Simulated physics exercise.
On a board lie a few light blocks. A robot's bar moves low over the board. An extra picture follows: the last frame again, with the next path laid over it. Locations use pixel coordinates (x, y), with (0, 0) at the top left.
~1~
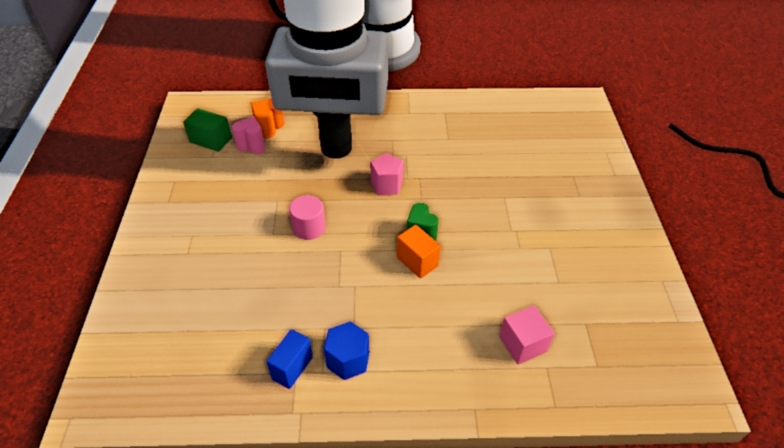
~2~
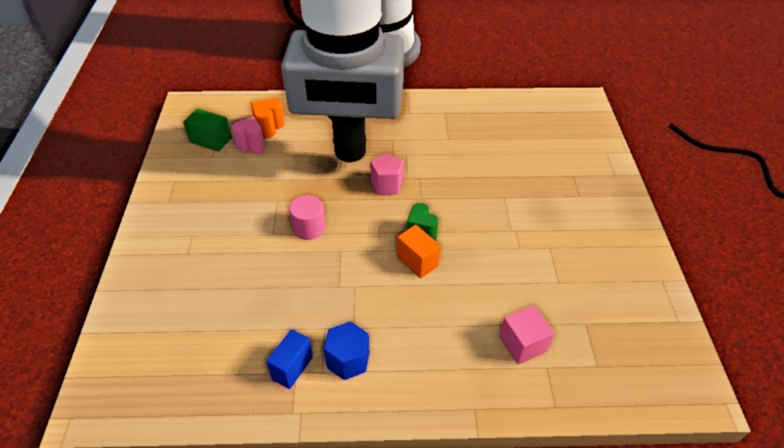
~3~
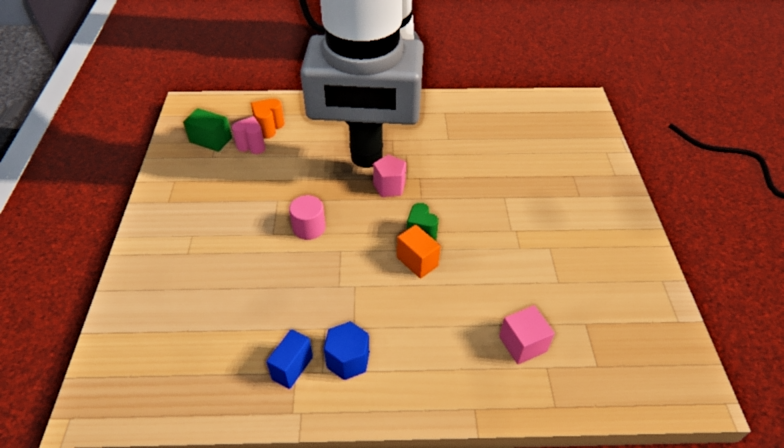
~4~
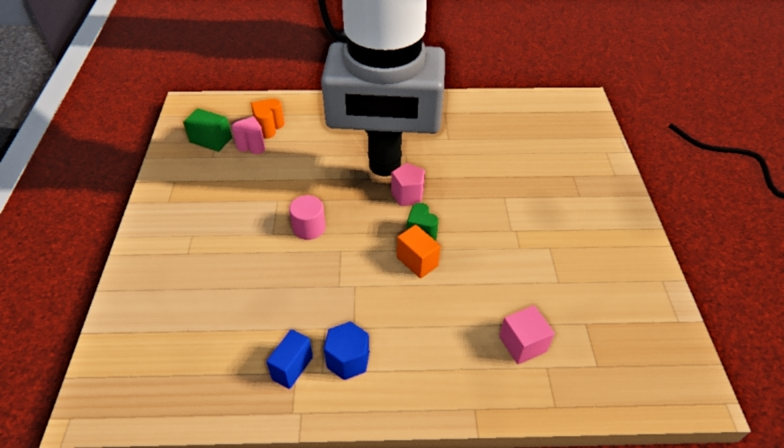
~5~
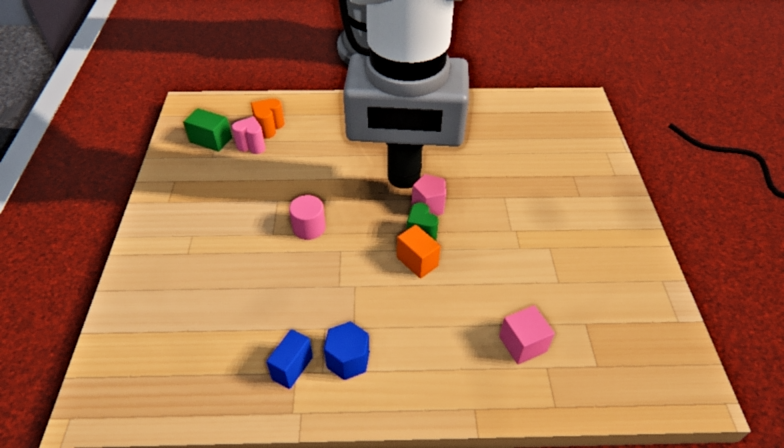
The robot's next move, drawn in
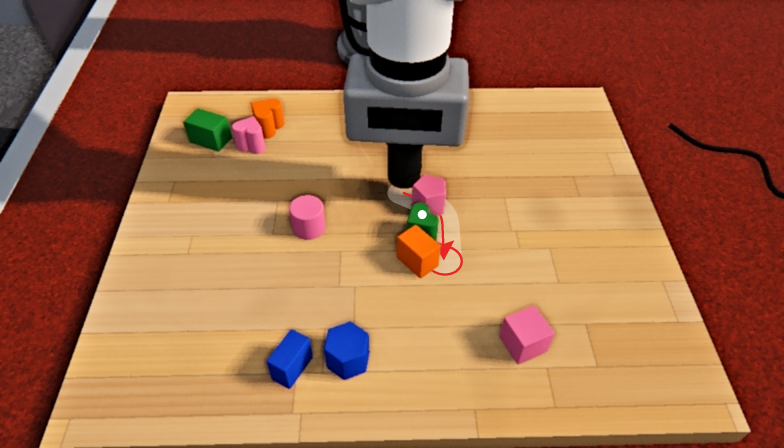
A robot arm moved its black bar low over a wooden board of colourful blocks, then nudged the pink pentagonal block a short way right and toward the viewer, close to the green heart.
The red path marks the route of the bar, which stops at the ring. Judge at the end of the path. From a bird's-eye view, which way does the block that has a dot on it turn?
Looking down: Clockwise.
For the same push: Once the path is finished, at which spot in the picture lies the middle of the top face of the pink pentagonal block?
Near (479, 213).
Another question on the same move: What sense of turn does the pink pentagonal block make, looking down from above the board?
Watching from overhead, you'd notice the pink pentagonal block rotating counter-clockwise.
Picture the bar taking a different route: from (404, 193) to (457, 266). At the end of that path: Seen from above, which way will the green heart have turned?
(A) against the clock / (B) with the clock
Answer: B.
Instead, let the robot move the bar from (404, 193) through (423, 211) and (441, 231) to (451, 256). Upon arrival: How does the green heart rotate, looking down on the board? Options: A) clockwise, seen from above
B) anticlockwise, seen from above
That would be A.
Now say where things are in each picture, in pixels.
The first picture shows tip of the bar (337, 149), middles of tops, orange oblong block (419, 241), green heart (422, 215), pink pentagonal block (387, 164).
The second picture shows bar (350, 153), nothing pushed.
The third picture shows bar (367, 158), pink pentagonal block (390, 165).
The fourth picture shows bar (385, 166), pink pentagonal block (409, 174).
The fifth picture shows bar (404, 178), orange oblong block (419, 241), green heart (422, 215), pink pentagonal block (431, 185).
The line goes from (404, 193) through (433, 206) and (443, 231) to (444, 260); the dot is on the green heart.
What follows on the original path. One third of the way, bar (435, 192); pink pentagonal block (463, 200).
Two thirds of the way, bar (444, 217); green heart (418, 218); pink pentagonal block (479, 213), turned 35° anticlockwise.
At the end, bar (446, 246); orange oblong block (411, 249); green heart (415, 221), turned 35° clockwise; pink pentagonal block (479, 213), turned 35° anticlockwise.
